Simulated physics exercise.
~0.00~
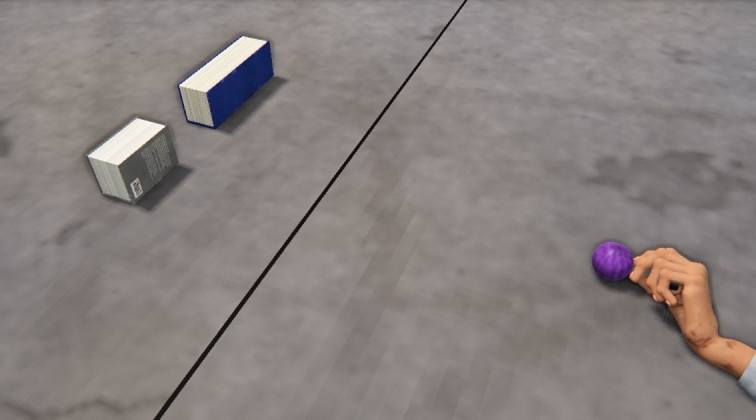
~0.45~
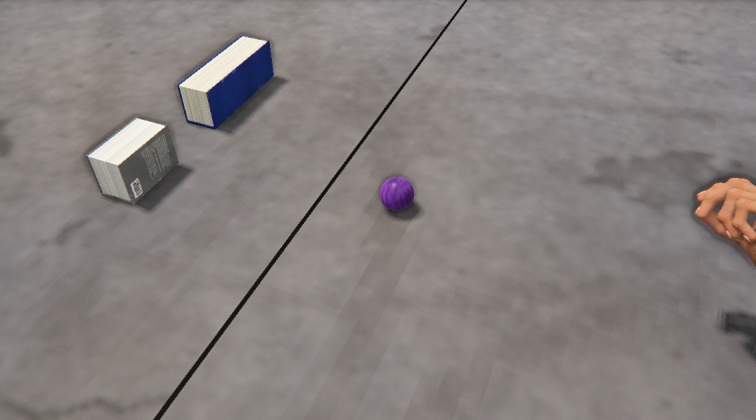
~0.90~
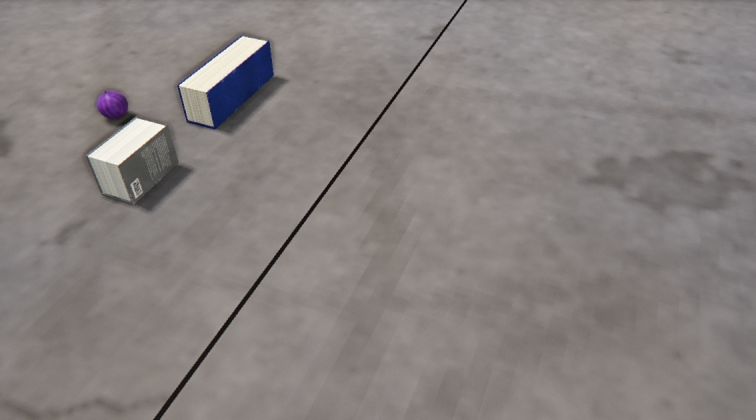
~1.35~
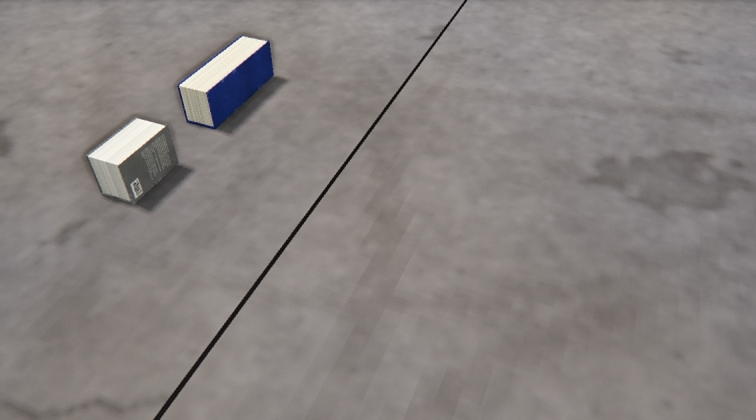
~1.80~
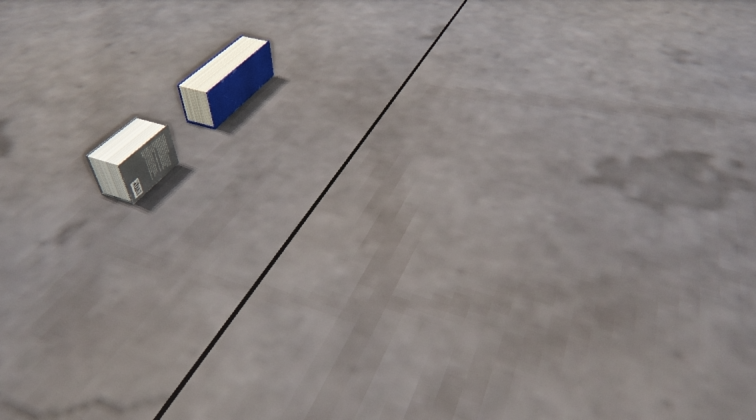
Round purple object rolling left from a hand across grey ground, passing between a grey book and a blue book, then leaving view.
